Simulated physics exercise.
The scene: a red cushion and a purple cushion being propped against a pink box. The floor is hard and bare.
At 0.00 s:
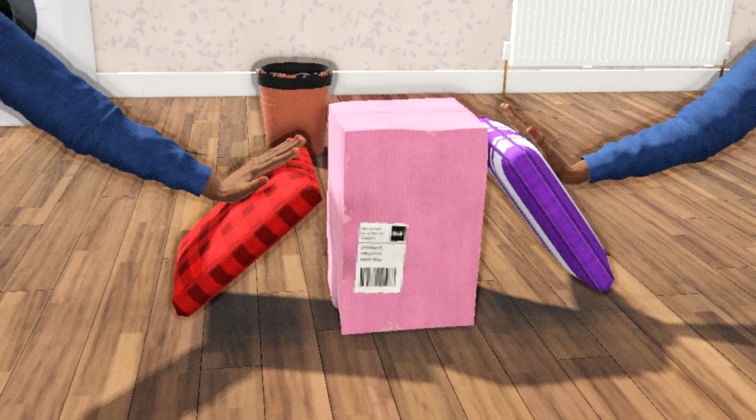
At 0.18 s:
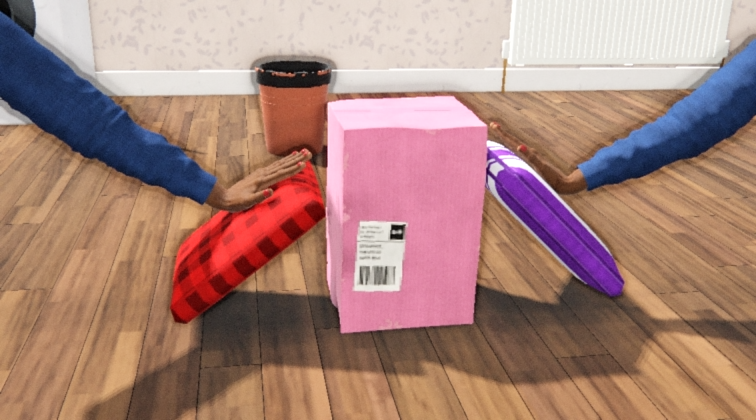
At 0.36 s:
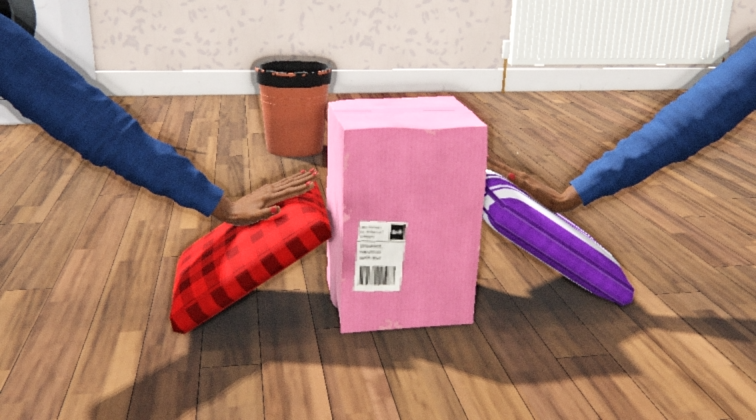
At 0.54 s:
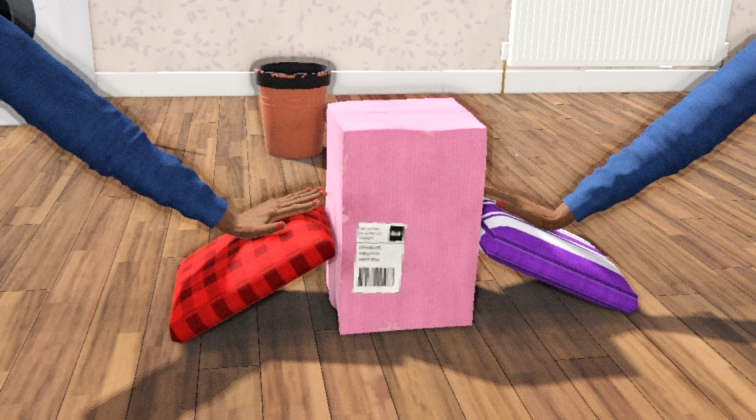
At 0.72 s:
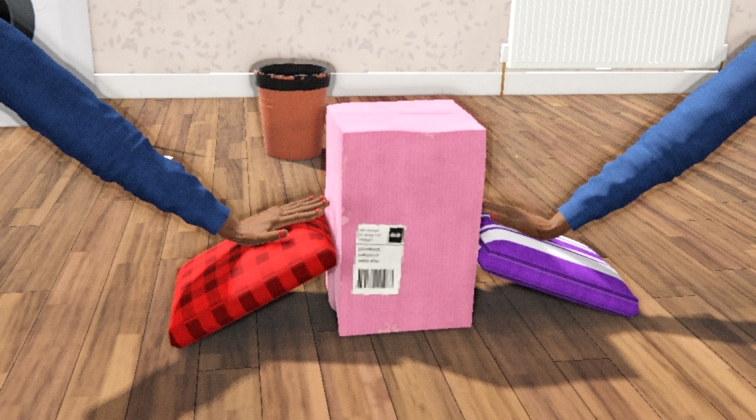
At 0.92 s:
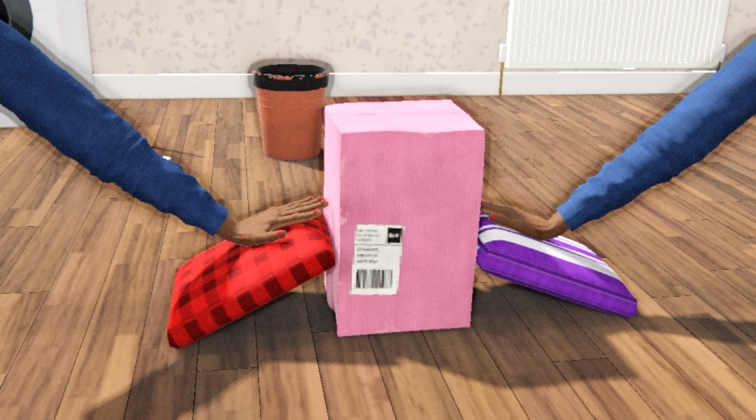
A red cushion and a purple cushion lean steeply against opposite sides of a pink box, a hand on each. Their lower edges slide outward across the wooden floor as the hands move down with them, and both cushions sink to a low slant beside the upright box, hands still close.
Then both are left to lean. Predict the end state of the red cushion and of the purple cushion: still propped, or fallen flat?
I expect that the red cushion has fallen flat, the purple cushion has fallen flat.
Around 1.20 s, red cushion flat on the floor near (245, 288); purple cushion flat on the floor near (538, 276).
Around 1.44 s, red cushion flat on the floor near (243, 295); purple cushion flat on the floor near (538, 280).
Finally, red cushion flat on the floor near (243, 295); purple cushion flat on the floor near (538, 279). The red cushion slides down flat and the purple cushion slips and lies down.
